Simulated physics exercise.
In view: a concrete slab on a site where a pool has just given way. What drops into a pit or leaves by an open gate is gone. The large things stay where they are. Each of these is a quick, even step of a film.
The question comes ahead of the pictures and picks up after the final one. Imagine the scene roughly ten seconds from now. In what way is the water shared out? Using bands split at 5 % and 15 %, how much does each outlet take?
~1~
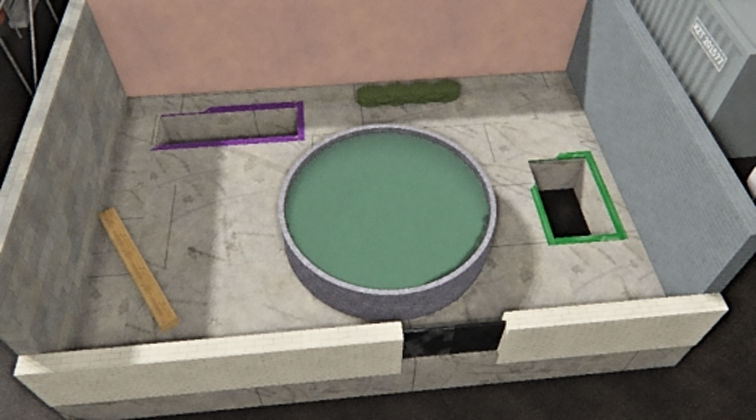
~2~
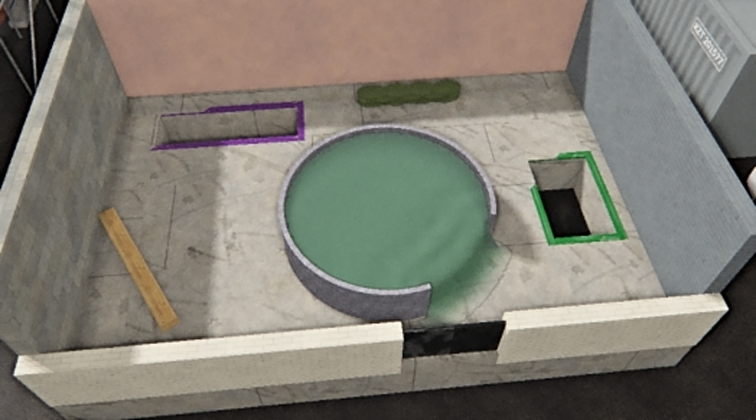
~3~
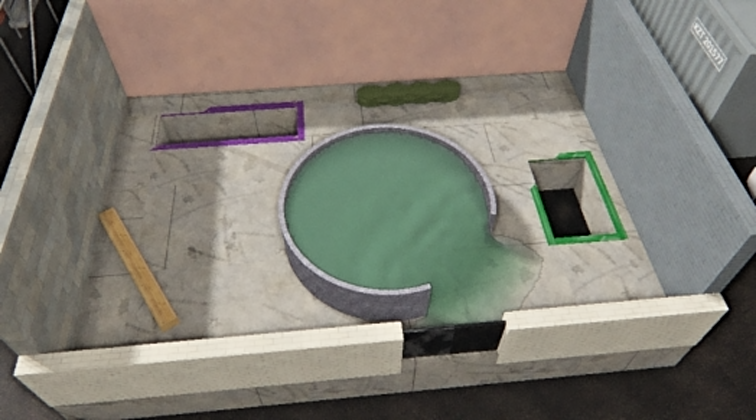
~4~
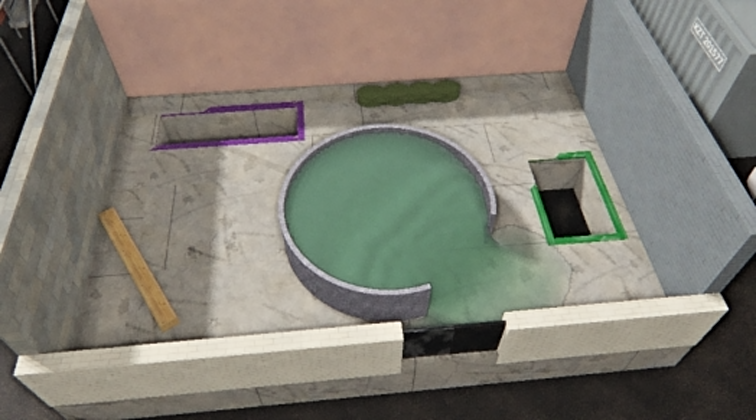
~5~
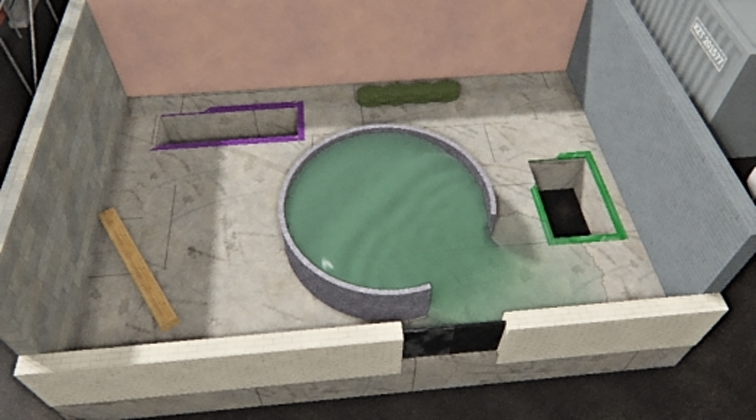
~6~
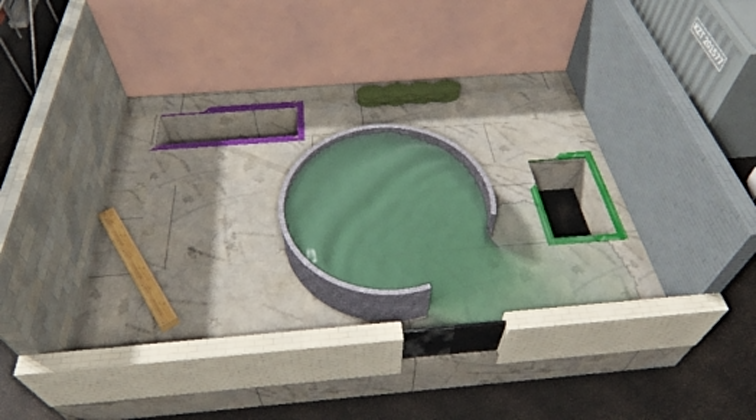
My prediction: The gate is going to swallow a share short of five per cent; the purple pit is going to swallow a share short of five per cent; the green pit is going to swallow a share past fifteen per cent.
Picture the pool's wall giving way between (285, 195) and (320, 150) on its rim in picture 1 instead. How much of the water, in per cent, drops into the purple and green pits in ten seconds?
Purple about 50 %, green about 0 %.
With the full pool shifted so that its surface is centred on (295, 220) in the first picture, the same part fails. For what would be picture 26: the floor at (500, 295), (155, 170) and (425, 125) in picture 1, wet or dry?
Spot 1 wetted, spot 2 unwetted, and spot 3 unwetted.
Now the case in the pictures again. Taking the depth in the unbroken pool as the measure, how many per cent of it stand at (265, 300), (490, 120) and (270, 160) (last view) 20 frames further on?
The three come to near 2, 0 and 0 per cent respectively.
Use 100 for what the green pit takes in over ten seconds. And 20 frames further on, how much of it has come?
My estimate: Close to 35 per cent.
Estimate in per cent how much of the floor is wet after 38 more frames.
That should be about 60 %.
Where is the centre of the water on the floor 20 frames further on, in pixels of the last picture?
My guess is about (447, 255).
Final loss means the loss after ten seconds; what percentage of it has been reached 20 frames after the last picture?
I'd put it at 30 per cent.
A moment on, water covers 20 % of the floor; the gate 0 %, the purple pit 0 %, the green pit 0 %.
Next, water covers 25 % of the floor; the gate 0 %, the purple pit 0 %, the green pit 4 %.
Then, water covers 35 % of the floor; the gate 0 %, the purple pit 0 %, the green pit 18 %.
Later, water covers 60 % of the floor; the gate 0 %, the purple pit 0 %, the green pit 38 %.
In the end, water covers 80 % of the floor; the gate 0 %, the purple pit 2 %, the green pit 55 %.
